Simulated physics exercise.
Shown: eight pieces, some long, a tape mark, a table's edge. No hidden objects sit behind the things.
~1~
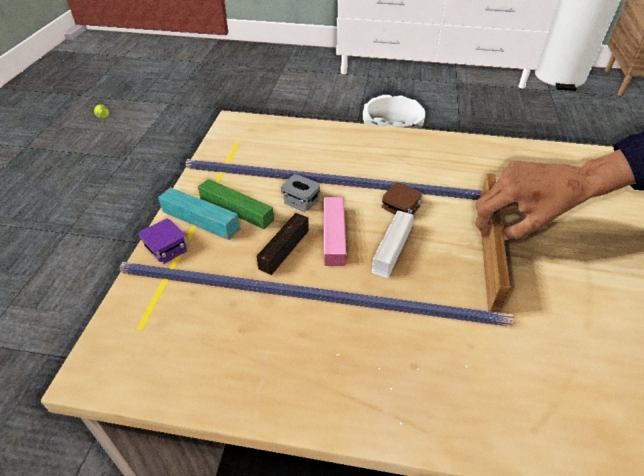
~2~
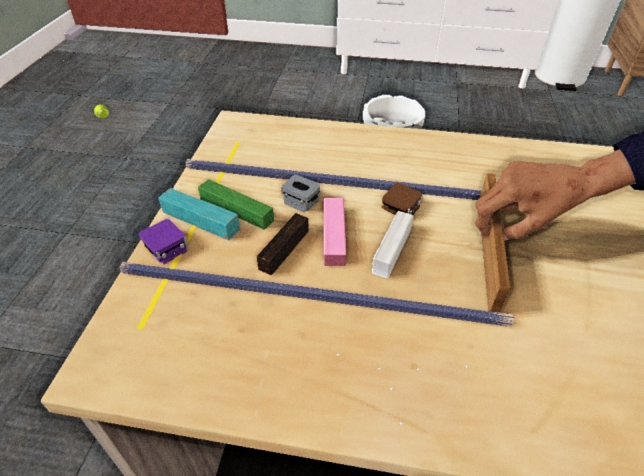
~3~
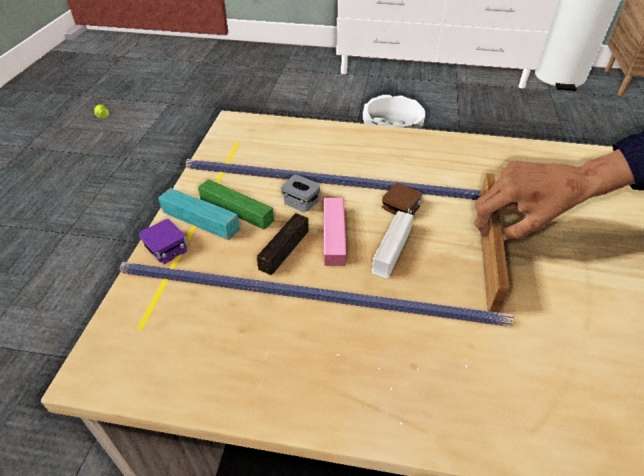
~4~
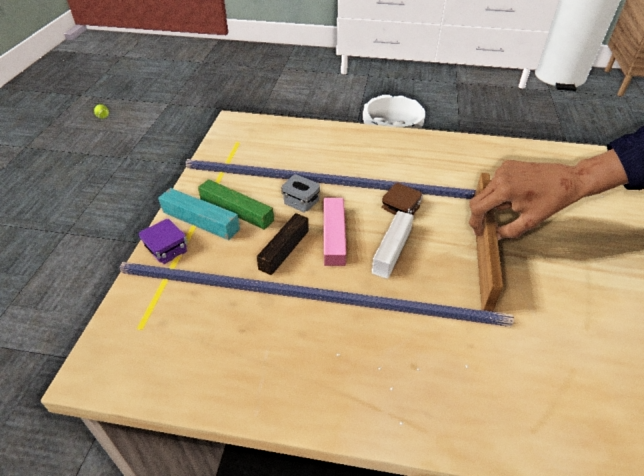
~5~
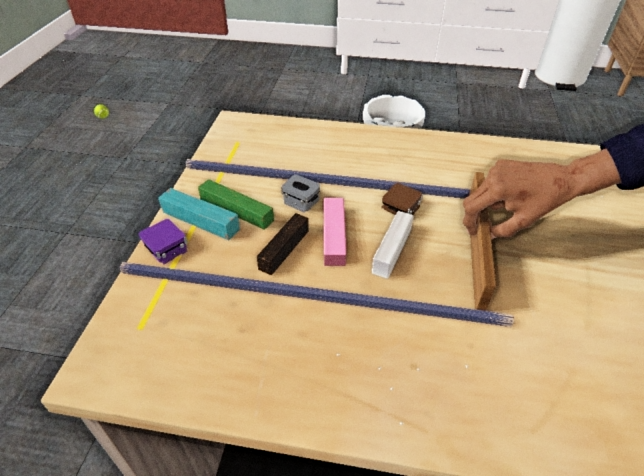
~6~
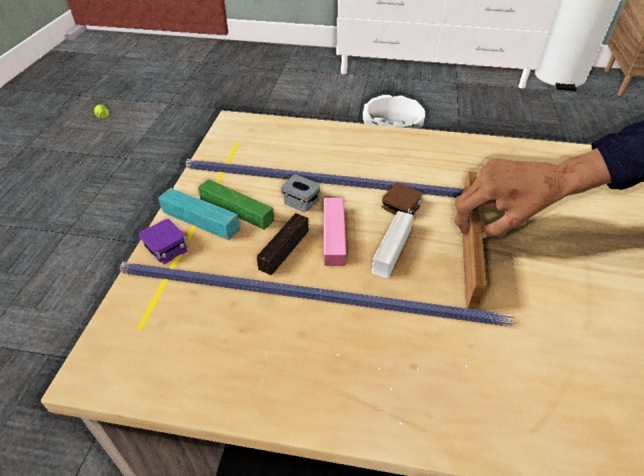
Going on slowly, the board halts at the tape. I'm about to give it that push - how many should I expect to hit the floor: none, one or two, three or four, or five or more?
Expect three or four.
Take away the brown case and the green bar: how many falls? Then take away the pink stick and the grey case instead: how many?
The first try gives 2, the second gives 2.
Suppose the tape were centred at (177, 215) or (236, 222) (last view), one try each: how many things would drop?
6, then 0.
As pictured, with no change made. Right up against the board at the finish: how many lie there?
Tally at the end: 2.
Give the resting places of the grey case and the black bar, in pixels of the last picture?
First: About (178, 173); second: About (138, 235).
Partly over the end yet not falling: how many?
It totals 3.
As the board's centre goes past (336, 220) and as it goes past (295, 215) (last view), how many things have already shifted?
That makes 5 at the first spot and 7 at the second.
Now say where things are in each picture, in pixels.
The first frame shows purple case (164, 242); turquoise bar (199, 213); green bar (236, 203); board (492, 238); tape (199, 217).
The second frame shows turquoise bar (199, 213); grey case (301, 194).
The third frame shows green bar (236, 203); brown case (401, 202).
The fourth frame shows purple case (164, 242); board (486, 237).
The fifth frame shows turquoise bar (199, 213); black bar (284, 243).
The sixth frame shows purple case (164, 242); turquoise bar (199, 213); green bar (236, 203); board (472, 235); tape (199, 217).
Soon after, none off yet; purple case at rest near (164, 242); turquoise bar at rest near (199, 213); green bar at rest near (236, 203).
At rest, the number that fall off is three or four; fallen, green bar, turquoise bar and purple case.
